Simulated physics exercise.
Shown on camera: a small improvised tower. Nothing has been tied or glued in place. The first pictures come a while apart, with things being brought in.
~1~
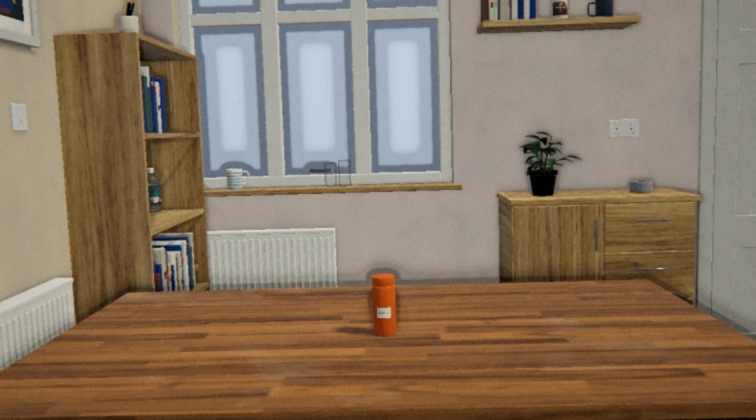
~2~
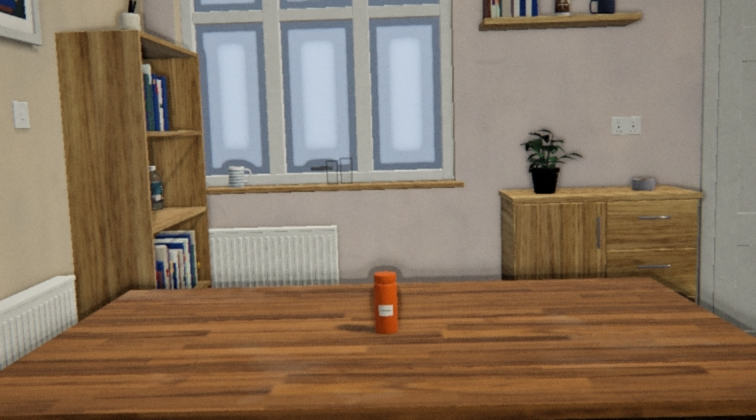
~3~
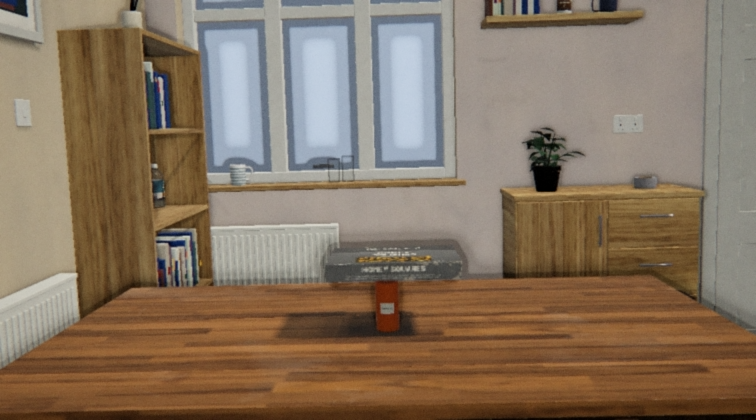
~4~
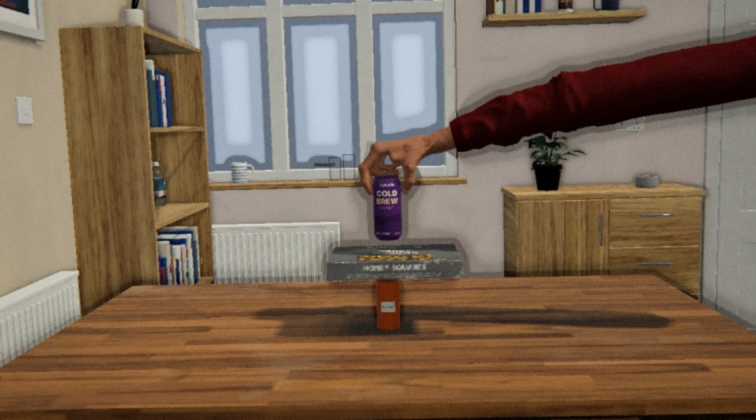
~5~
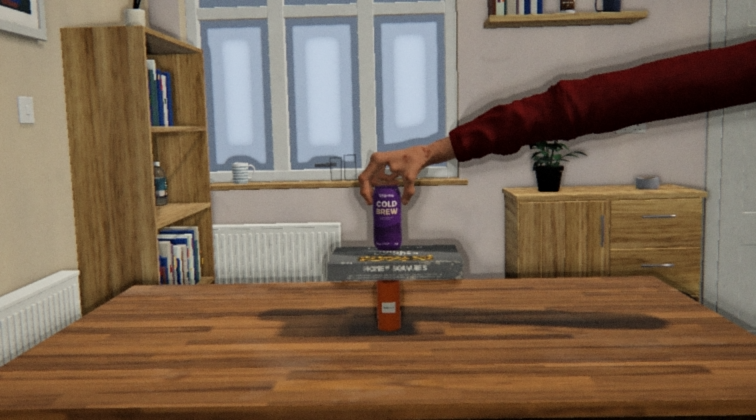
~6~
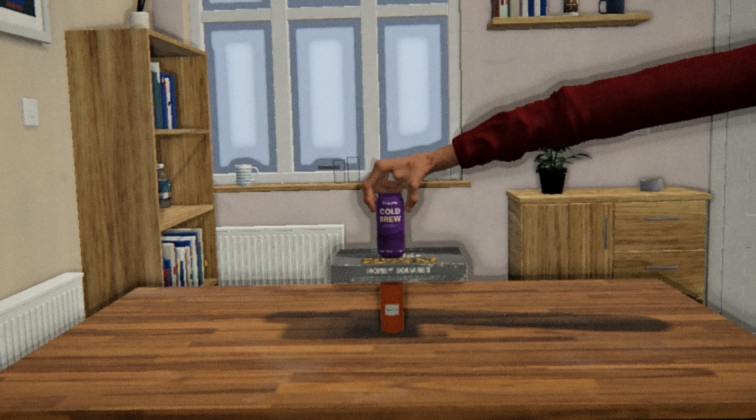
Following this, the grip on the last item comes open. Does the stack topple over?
I expect a steady stack.
Then, 0.20 s past the last view, nothing moves.
Then, 0.50 s past the last view, purple can resting near (391, 225).
Finally, all 3 still in place. Final places as the last picture's camera would see them, purple can near (391, 225). The stack keeps its balance.
